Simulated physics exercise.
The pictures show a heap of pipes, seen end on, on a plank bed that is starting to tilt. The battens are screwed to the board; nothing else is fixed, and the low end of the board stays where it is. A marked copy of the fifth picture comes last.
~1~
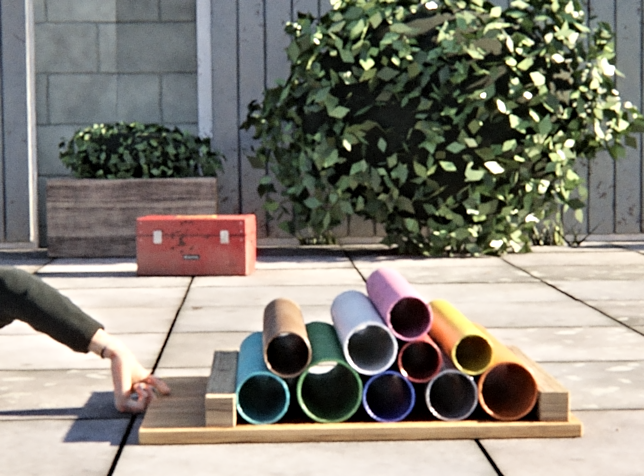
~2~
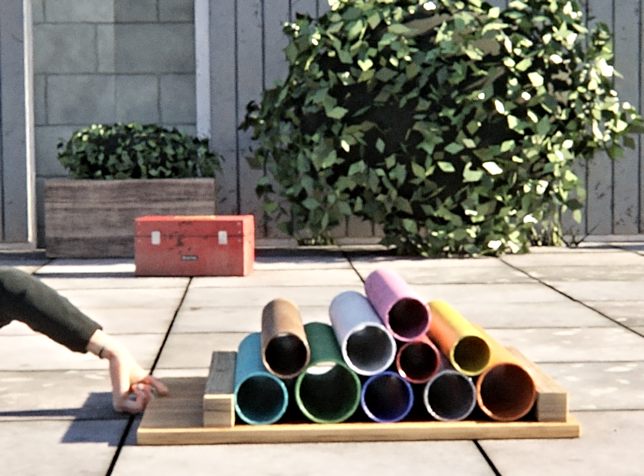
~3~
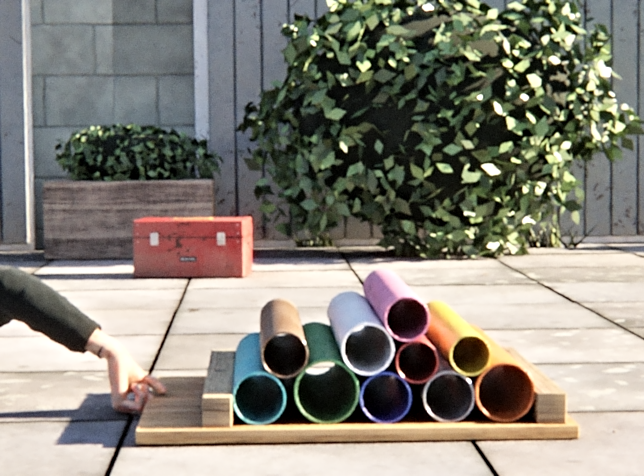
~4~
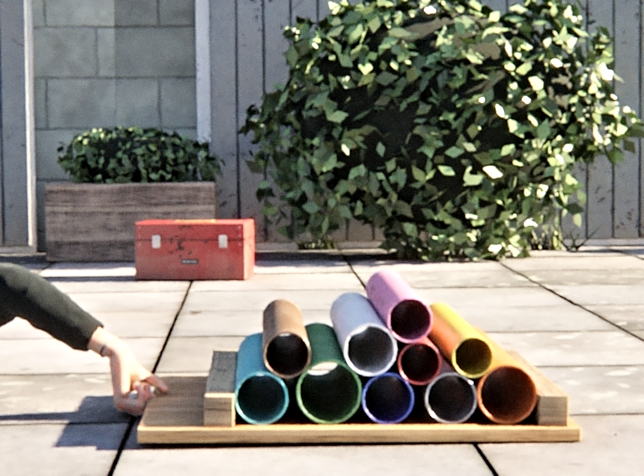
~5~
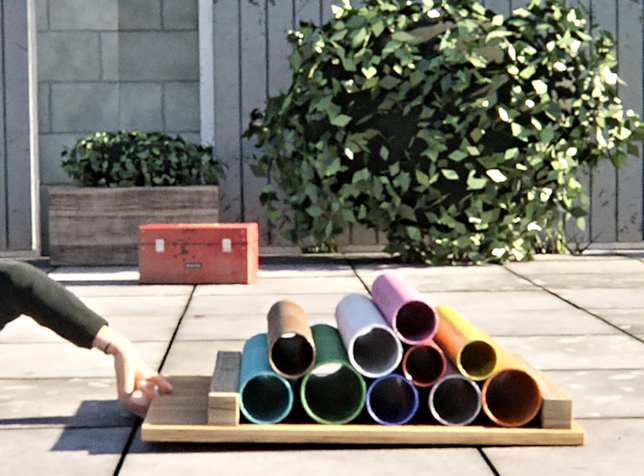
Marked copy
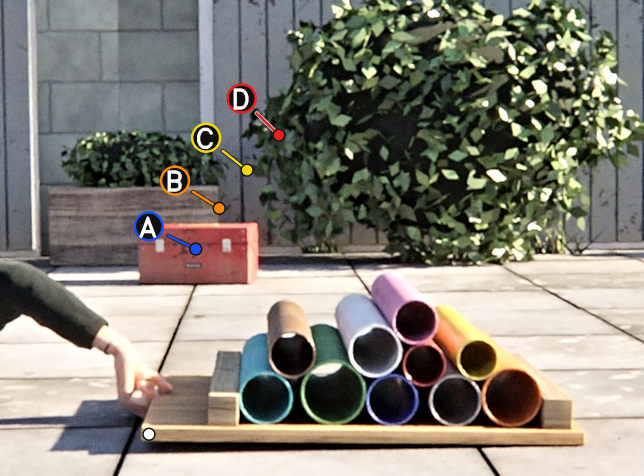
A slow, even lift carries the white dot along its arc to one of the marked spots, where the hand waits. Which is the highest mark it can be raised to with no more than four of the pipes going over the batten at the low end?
Lift it to C and no more.
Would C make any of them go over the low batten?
Yes, at C.
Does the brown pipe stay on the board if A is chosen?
Yes.
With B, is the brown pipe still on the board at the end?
Yes.
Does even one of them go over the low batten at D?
At D: Yes.
On the marked copy, A at (195, 249); B at (219, 209); C at (247, 170); D at (279, 135); the white dot at (149, 434).
Taking C. A third of the way, board at 21°.
Two thirds of the way, board at 39°.
When it is over, board at 39°, four over the low batten (red, yellow, white, pink).
As for the rest, A one over the low batten (pink); B one over the low batten (pink); D five over the low batten.
